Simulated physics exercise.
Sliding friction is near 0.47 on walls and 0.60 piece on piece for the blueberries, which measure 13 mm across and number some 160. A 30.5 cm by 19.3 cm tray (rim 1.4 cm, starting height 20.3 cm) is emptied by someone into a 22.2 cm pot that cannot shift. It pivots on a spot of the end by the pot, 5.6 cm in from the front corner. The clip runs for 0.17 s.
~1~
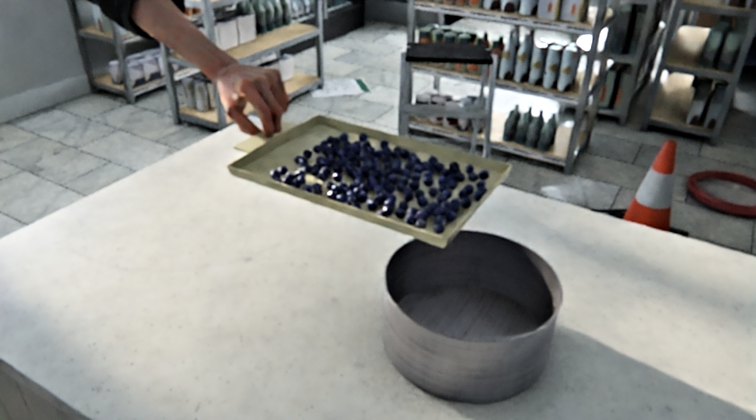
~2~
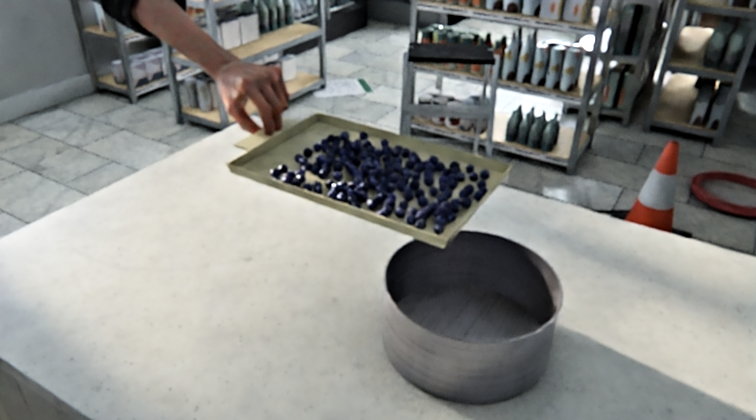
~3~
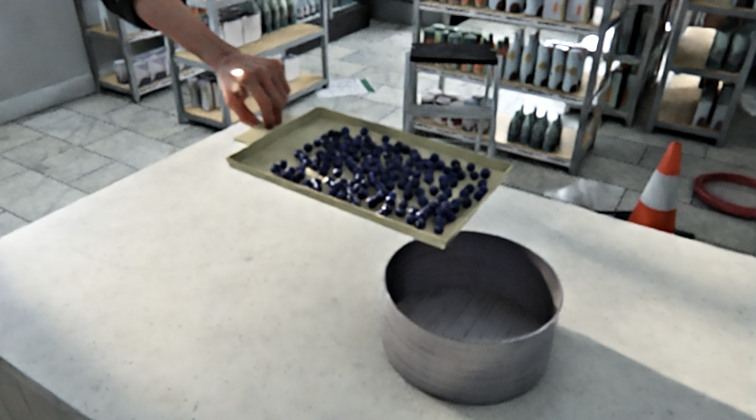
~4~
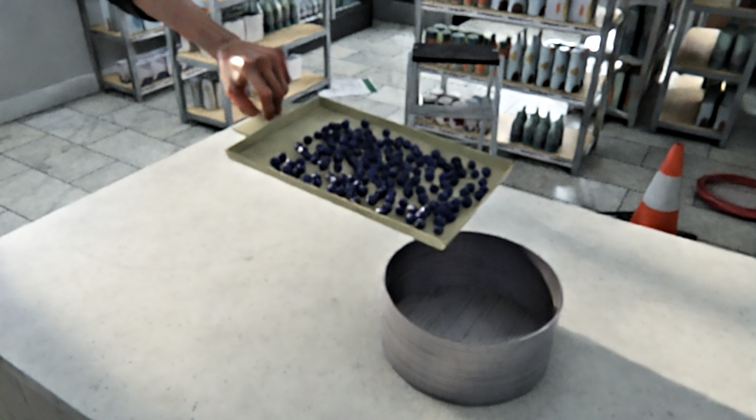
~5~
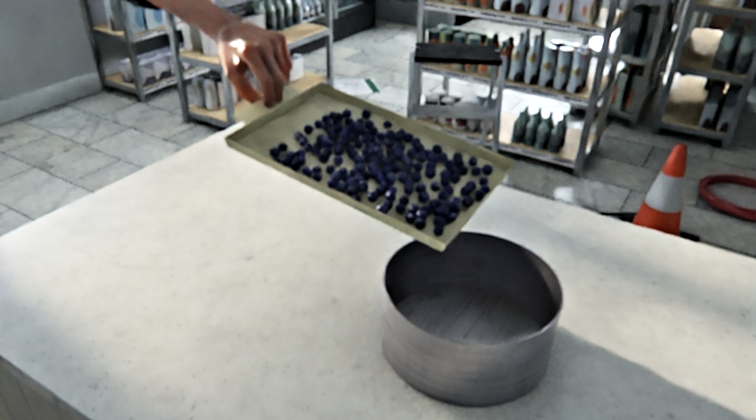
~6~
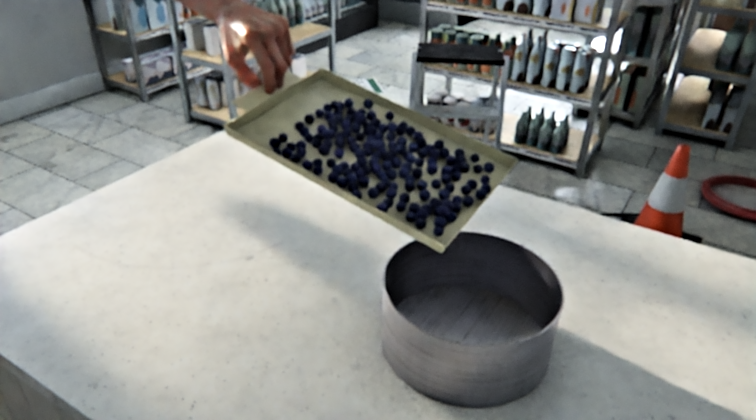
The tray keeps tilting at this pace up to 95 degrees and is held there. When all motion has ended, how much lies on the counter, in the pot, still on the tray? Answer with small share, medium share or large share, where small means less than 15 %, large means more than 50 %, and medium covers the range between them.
Counter - medium share; pot - large share; tray - small share.
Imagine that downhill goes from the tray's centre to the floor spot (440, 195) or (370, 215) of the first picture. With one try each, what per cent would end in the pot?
Estimate: Some 80 % and some 45 % respectively.
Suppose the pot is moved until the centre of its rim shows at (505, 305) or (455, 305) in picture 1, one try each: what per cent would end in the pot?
85 % and 95 %.
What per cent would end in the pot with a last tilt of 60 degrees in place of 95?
Roughly 5 %.
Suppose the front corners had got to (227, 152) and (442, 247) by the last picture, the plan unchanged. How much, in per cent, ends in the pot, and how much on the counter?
Split: Pot = 40, counter = 60.
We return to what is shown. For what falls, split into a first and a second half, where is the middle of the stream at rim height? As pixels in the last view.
Roughly (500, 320) to begin with, later roughly (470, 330).
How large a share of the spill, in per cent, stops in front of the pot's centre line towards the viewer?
Roughly 90 percent of the spill.
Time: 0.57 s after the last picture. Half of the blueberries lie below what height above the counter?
I'd say near 28 cm.
Then, 0.34 s after the last picture, tilt 53 degrees; the tray holds 100 %, the pot 0 %.
Then, 0.57 s after the last picture, tilt 80 degrees; the tray holds 95 %, the pot 0 %.
Then, 0.91 s after the last picture, tilt 95 degrees; the tray holds 0 %, the pot 55 %.
In the end, counter 35 %, pot 65 %, tray 0 %.
